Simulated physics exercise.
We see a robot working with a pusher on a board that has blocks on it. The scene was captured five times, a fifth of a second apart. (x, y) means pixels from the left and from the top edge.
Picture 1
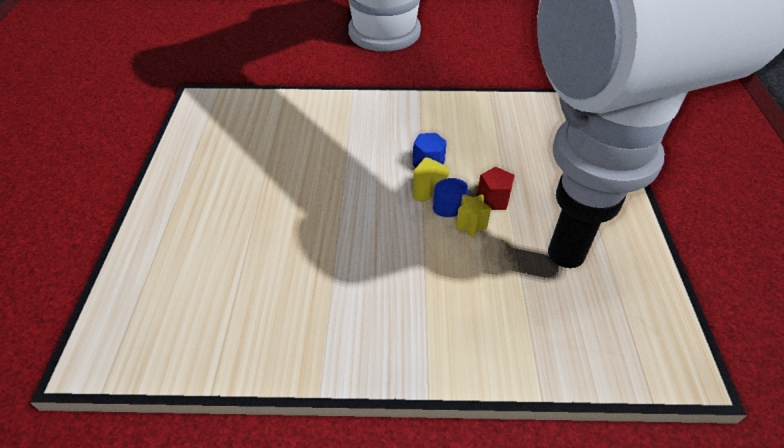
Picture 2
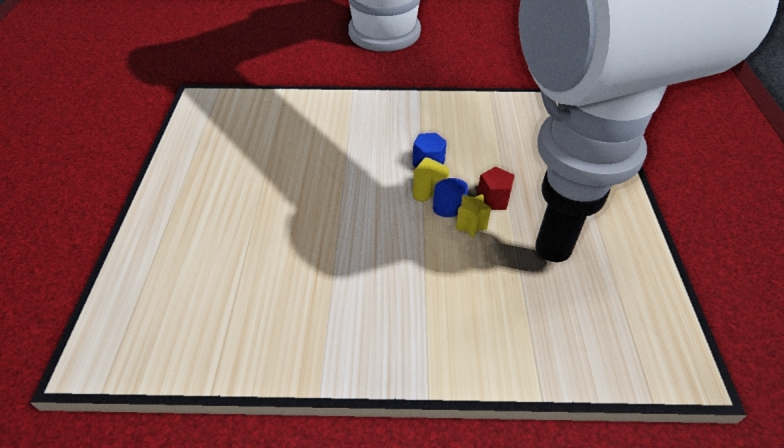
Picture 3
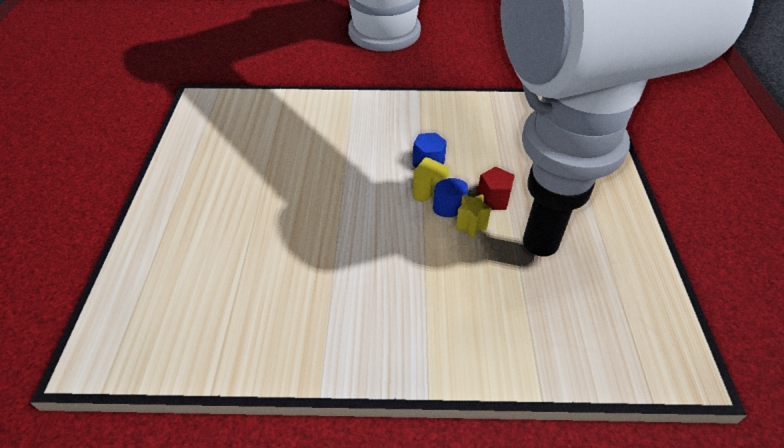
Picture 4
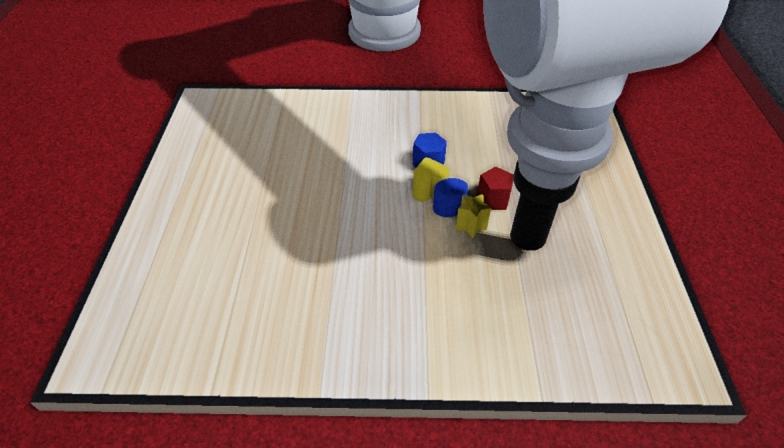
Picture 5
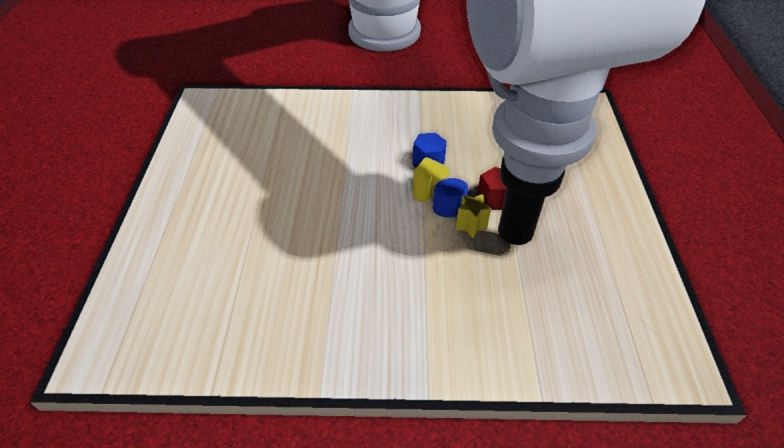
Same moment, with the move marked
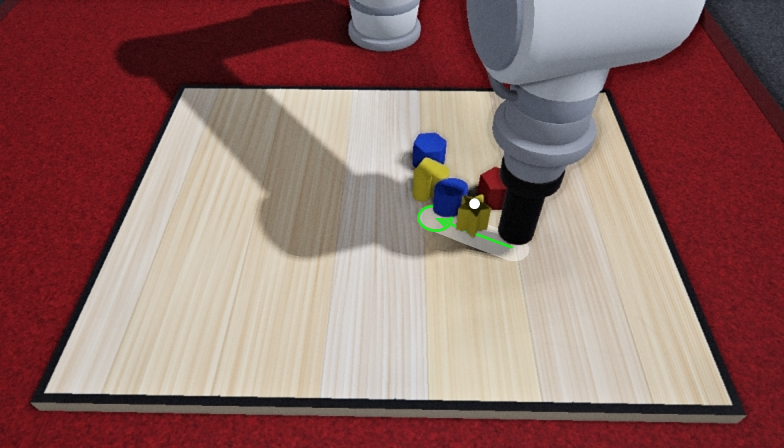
Robot arm with a black pusher moving slowly left across a wooden board beside blue, yellow and red blocks that stay still.
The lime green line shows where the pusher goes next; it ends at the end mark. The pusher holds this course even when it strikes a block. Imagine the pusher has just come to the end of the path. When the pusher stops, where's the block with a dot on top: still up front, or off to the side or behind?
The block with a dot on top won't leave the front of the pusher.
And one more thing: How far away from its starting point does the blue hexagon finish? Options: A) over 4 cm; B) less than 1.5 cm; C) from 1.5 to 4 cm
I choose B.
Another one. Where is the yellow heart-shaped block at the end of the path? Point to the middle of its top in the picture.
Its top centre is at about (403, 149).
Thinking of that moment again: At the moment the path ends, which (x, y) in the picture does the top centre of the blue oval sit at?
It should be at (413, 164) by then.
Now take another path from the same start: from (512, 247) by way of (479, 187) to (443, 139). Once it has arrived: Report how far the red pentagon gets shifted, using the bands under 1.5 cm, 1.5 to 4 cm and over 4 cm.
Past 4 cm.
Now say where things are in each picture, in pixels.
In the first picture, tip of the pusher (566, 254), middles of tops, blue hexagon (430, 141), yellow heart-shaped block (431, 170), blue oval (452, 186), yellow star (475, 204).
In the second picture, pusher (553, 249), nothing pushed.
In the third picture, pusher (541, 243), nothing pushed.
In the fourth picture, pusher (528, 237), nothing pushed.
In the fifth picture, pusher (516, 232), blue hexagon (430, 141), yellow heart-shaped block (431, 170), blue oval (452, 186), yellow star (475, 204).
The line goes from (512, 247) to (435, 218); the dot is on the yellow star.
What follows on the original path. Halfway along, pusher (474, 217); yellow heart-shaped block (424, 162); blue oval (438, 177), turned 20° clockwise; yellow star (454, 195).
At the end, pusher (436, 203); blue hexagon (430, 138), turned 20° clockwise; yellow heart-shaped block (403, 149); blue oval (413, 164), turned 15° clockwise; yellow star (417, 181).
